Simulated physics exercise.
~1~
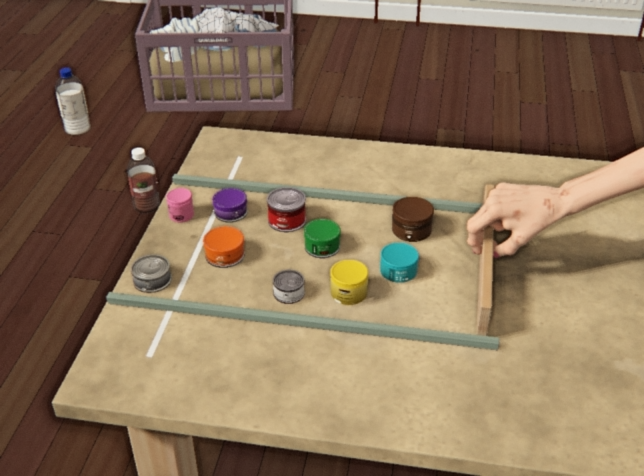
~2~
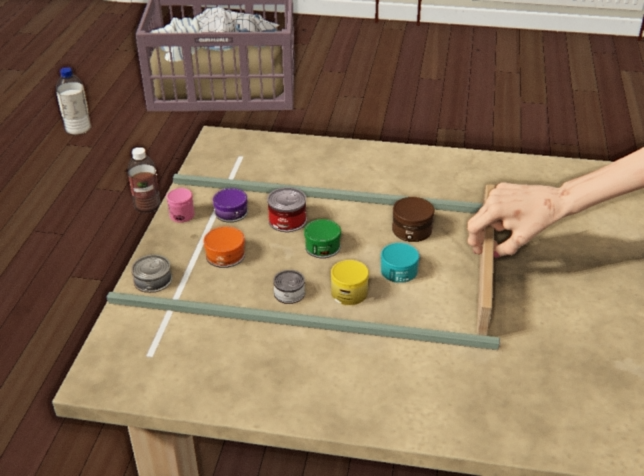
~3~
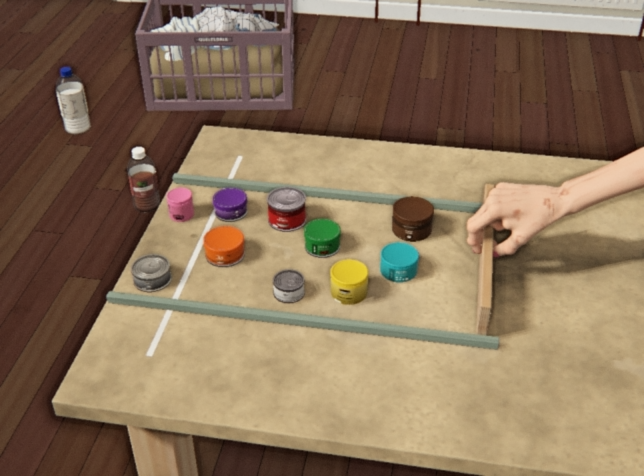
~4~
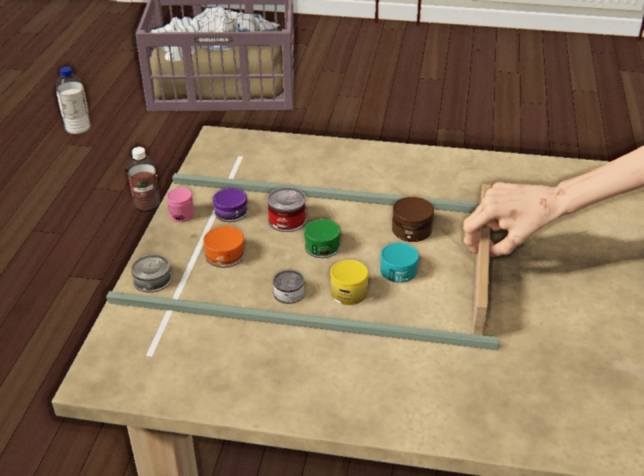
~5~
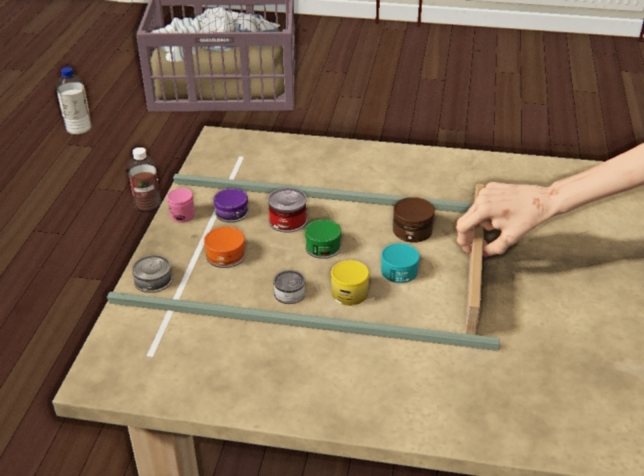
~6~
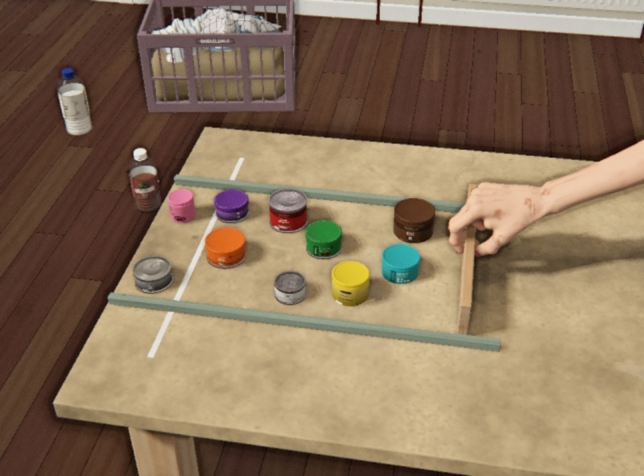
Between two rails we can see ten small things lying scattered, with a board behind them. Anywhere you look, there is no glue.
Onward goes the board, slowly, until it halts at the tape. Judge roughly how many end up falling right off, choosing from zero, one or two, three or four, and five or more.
Going by the pictures, one or two pieces get pushed right off.
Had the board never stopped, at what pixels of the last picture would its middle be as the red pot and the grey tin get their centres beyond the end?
About (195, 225), and about (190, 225) for the other.
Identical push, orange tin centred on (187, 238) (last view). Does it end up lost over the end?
The orange tin holds its place.
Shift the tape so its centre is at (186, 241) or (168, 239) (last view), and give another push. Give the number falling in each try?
You'd get 5 the first time and 5 the second.
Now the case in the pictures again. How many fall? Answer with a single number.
The count is 1.
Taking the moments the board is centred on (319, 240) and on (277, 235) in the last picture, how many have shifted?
The counts are 6 and 9.
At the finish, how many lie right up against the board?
Count: 5.
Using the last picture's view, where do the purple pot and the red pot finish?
The purple pot at (172, 188), the red pot at (164, 205).
A little later, none off yet; pink tub at rest near (182, 207); grey tin at rest near (153, 274); purple pot at rest near (232, 206).
Next, none off yet; pink tub at rest near (180, 207); grey tin at rest near (153, 274); purple pot shifted about its own width near (209, 203).
When it is over, the number that fall off is one or two; down, pink tub.
